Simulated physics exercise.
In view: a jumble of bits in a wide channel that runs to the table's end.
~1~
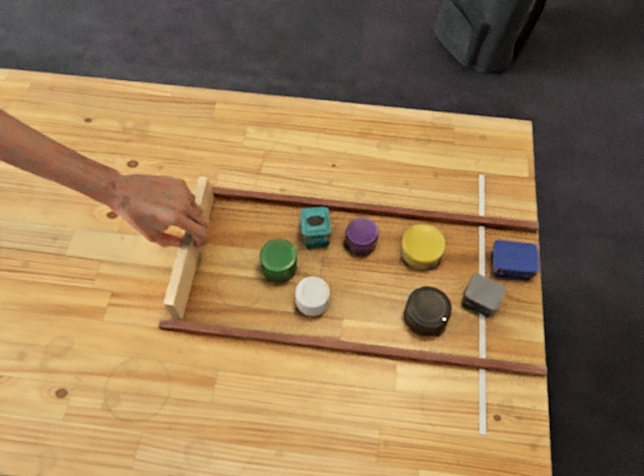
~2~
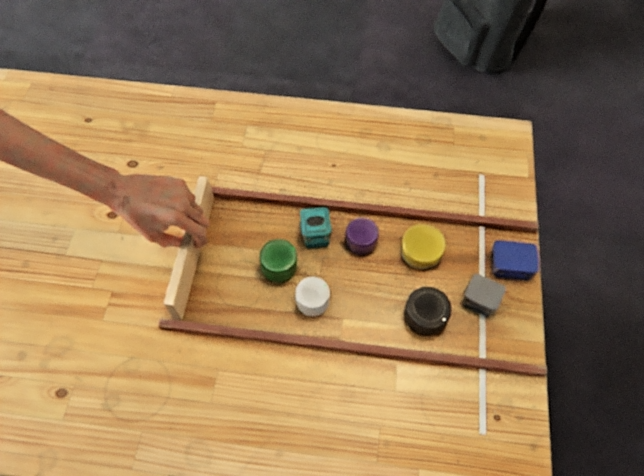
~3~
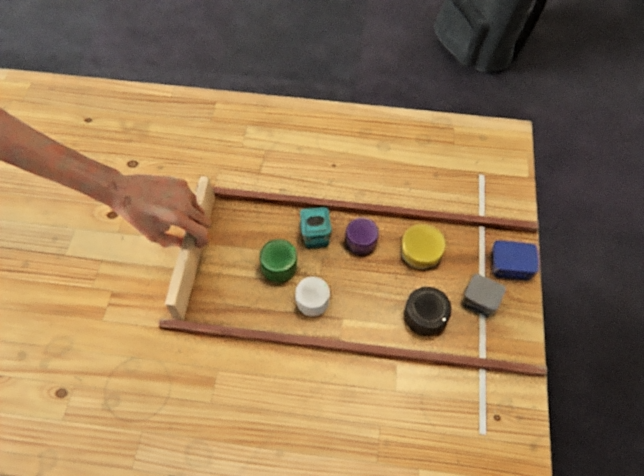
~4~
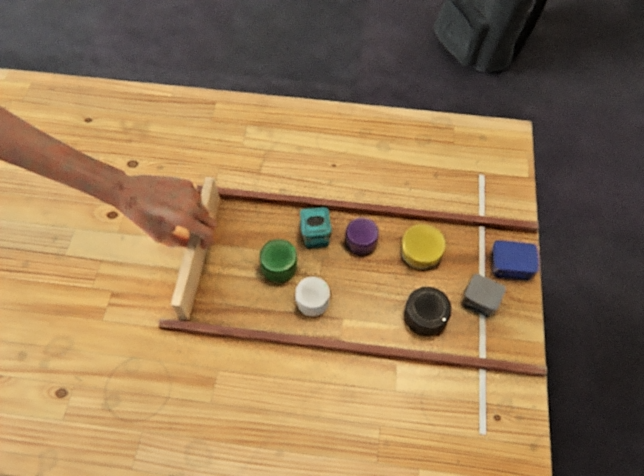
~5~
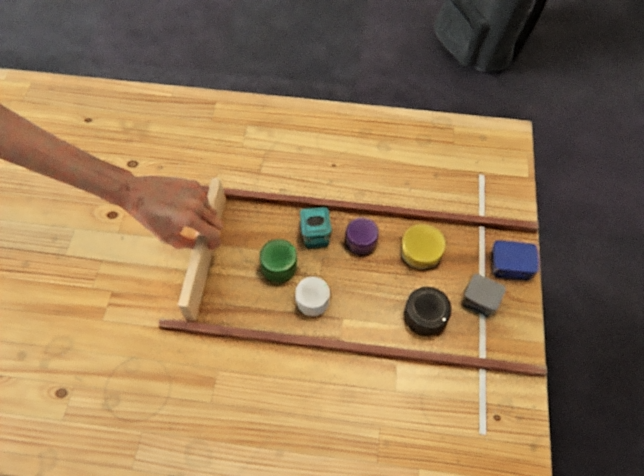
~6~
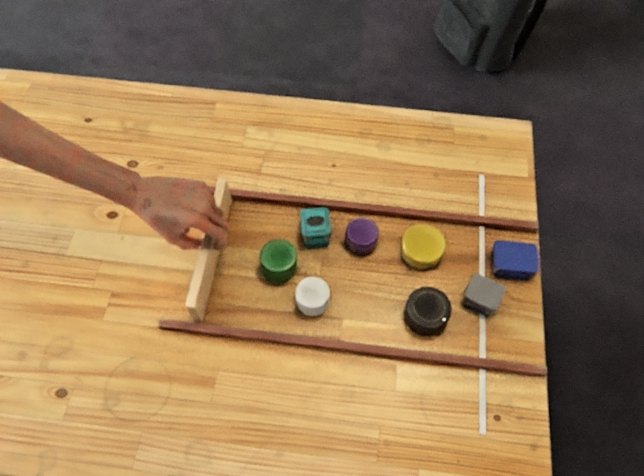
The clip shows a hand holding a wooden board at the left of a railed channel on a table, first still, then sliding it slightly right, while the colourful lids, tubs and cases ahead of it stay in place.
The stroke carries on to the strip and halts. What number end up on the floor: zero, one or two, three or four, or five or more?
The number that fall off is one or two.
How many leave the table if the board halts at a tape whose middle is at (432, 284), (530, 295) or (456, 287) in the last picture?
In that order 1, 8 and 1.
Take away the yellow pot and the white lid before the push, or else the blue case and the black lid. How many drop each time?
Fallen: 1, and 1 in the other try.
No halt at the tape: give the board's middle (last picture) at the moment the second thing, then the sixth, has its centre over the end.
Near (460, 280) and (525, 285).
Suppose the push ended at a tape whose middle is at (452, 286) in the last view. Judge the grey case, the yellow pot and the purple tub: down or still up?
The grey case remains up, the yellow pot holds on, the purple tub stays on.
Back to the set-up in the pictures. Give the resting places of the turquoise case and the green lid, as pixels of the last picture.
First (499, 250), then (503, 286).
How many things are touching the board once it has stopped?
3 of them.
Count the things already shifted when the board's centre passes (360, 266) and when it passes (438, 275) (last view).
5 and 8.
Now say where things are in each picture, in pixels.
In the first frame, blue case (514, 261); grey case (483, 296); black lid (427, 311); board (191, 246); tape (482, 290).
In the second frame, grey case (483, 296); white lid (313, 297).
In the third frame, black lid (427, 311); purple tub (362, 237).
In the fourth frame, blue case (514, 261); yellow pot (423, 247).
In the fifth frame, grey case (483, 296); board (204, 248).
In the sixth frame, blue case (514, 261); grey case (483, 296); black lid (427, 311); board (211, 249); tape (482, 290).
Early on, none off yet; blue case at rest near (514, 261); grey case at rest near (483, 296); black lid at rest near (427, 311).
Finally, the number that fall off is one or two; lost, yellow pot and blue case.
